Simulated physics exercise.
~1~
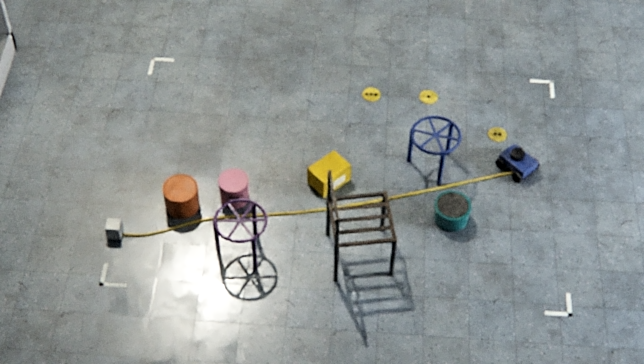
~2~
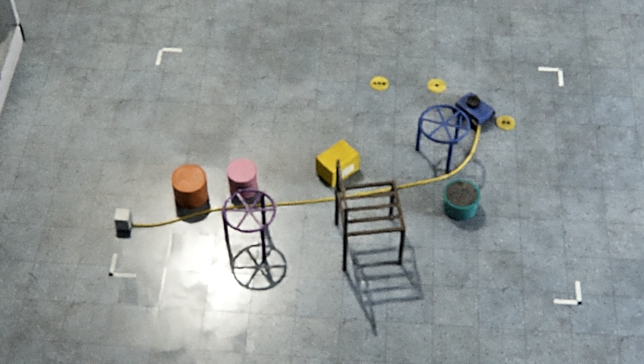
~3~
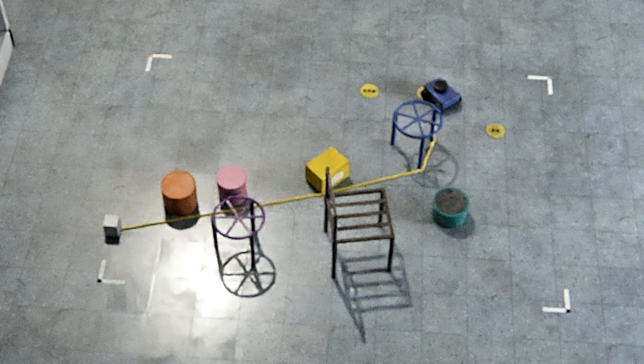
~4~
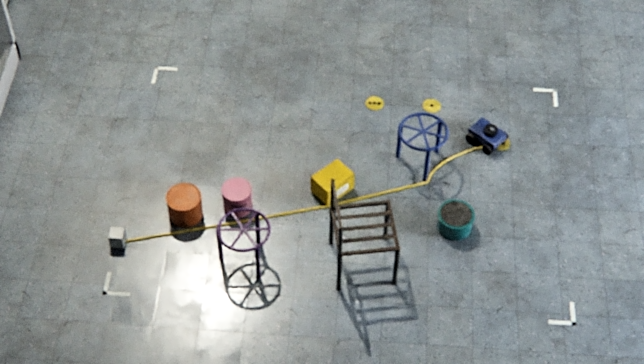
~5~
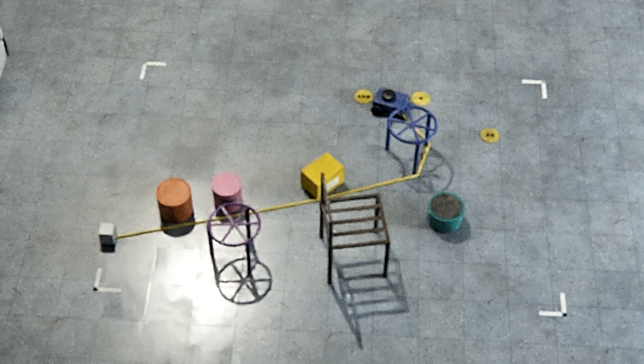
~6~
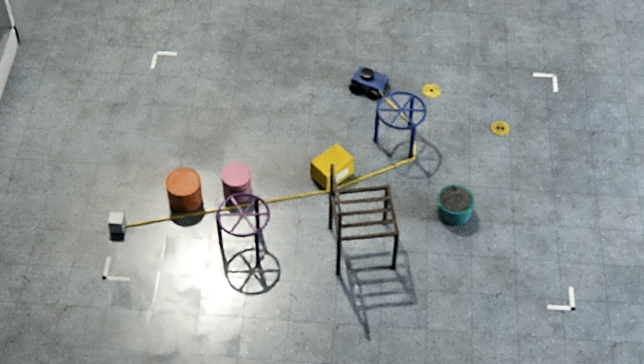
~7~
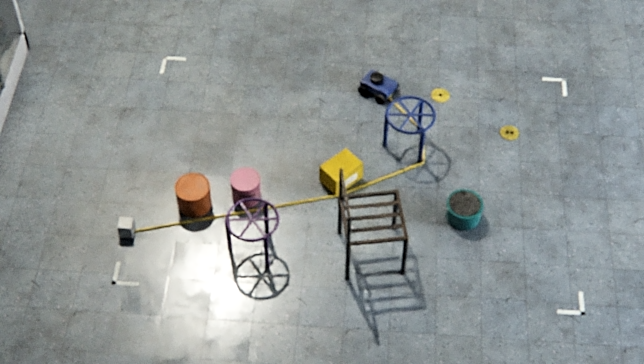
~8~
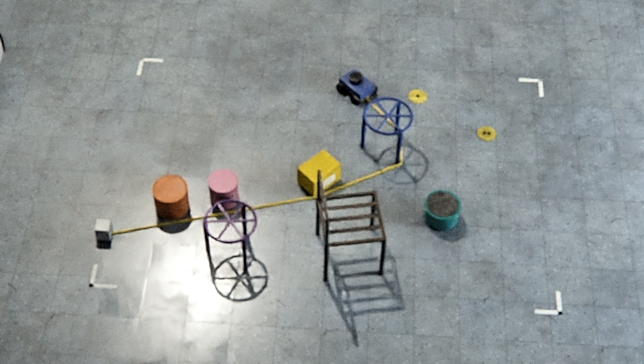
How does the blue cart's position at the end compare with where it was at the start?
It starts at the right, beyond the blue stool and teal pot, and ends farther left and higher up, just to the upper left of the blue stool.
Black chair standing as a blue cart doubles back, then heads left past a blue stool, its yellow lead shifting the stool.
